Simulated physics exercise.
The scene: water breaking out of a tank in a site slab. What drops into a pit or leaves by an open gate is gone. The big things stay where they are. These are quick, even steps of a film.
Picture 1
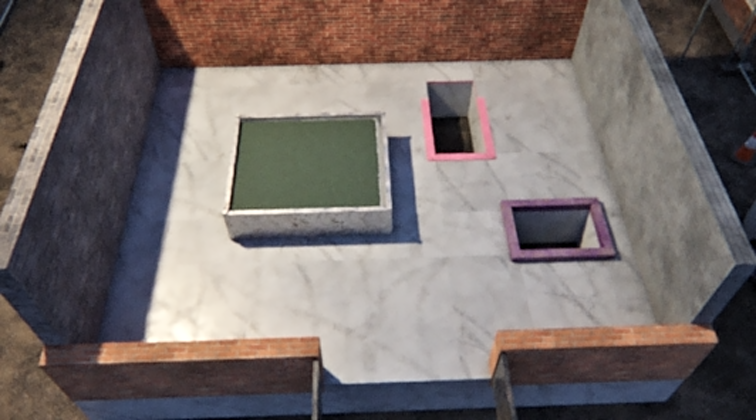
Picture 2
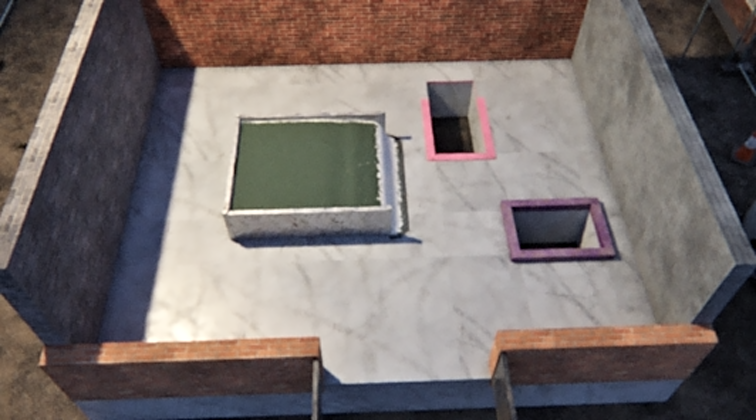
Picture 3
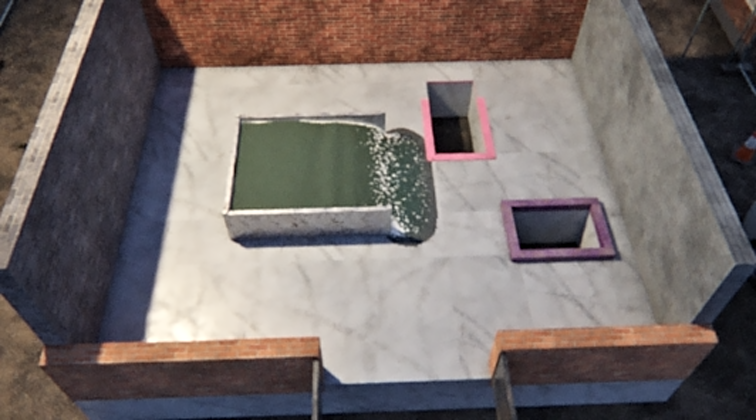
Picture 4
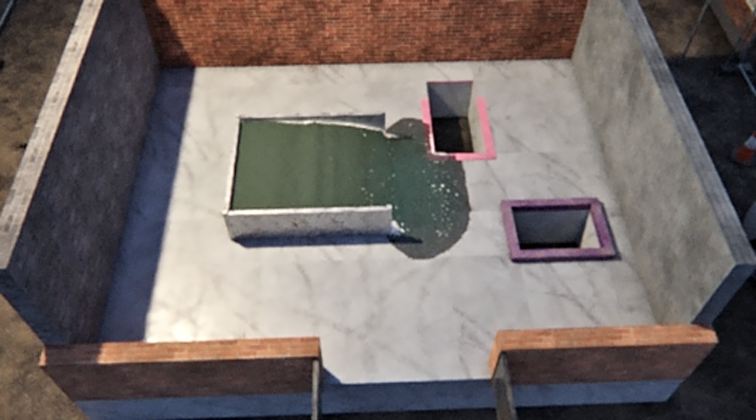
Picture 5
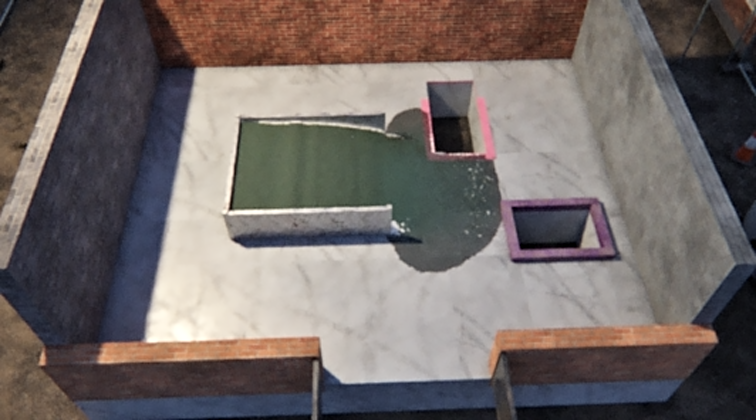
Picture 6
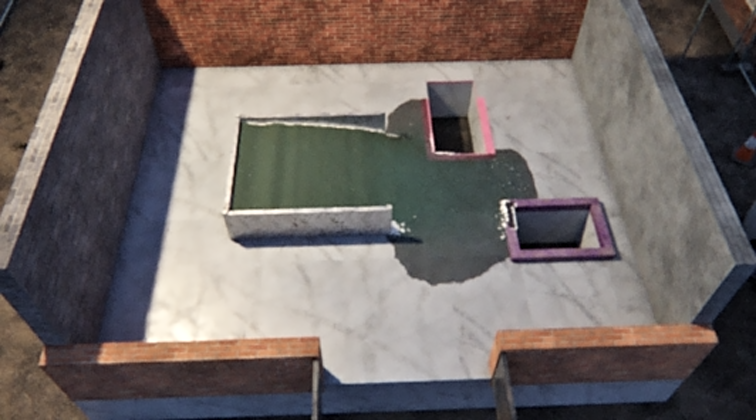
Water pours from the tank's right side and spreads across the slab around two framed pits.
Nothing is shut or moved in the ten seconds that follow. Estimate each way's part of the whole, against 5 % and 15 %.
In the end: The gate takes from 5 to 15 %; the pink pit takes over 15 %; the purple pit takes from 5 to 15 %.
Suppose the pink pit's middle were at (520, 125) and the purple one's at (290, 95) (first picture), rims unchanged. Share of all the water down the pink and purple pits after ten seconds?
Roughly, in per cent: Pink 45, purple 0.
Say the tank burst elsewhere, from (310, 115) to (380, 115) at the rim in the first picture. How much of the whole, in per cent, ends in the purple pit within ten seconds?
Per cent: Purple 0.
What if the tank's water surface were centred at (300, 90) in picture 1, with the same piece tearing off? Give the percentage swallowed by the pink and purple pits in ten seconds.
Per cent: Pink 70, purple 0.
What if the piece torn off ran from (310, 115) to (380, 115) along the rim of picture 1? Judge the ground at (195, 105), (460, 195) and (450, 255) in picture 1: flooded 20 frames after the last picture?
In that order: Awash, no water, dry.
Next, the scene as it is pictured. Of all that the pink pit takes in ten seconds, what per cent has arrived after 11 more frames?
Near 35 in a hundred.
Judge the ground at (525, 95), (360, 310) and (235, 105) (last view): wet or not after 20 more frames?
One after the other: Under water, clear, clear.
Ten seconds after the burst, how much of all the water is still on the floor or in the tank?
Some 46 per cent.
A moment on, water covers 20 % of the floor; the gate 0 %, the pink pit 7 %, the purple pit 2 %.
Next, water covers 25 % of the floor; the gate 0 %, the pink pit 14 %, the purple pit 5 %.
Then, water covers 35 % of the floor; the gate 0 %, the pink pit 21 %, the purple pit 7 %.
Later, water covers 50 % of the floor; the gate 3 %, the pink pit 29 %, the purple pit 8 %.
In the end, water covers 65 % of the floor; the gate 9 %, the pink pit 38 %, the purple pit 8 %.
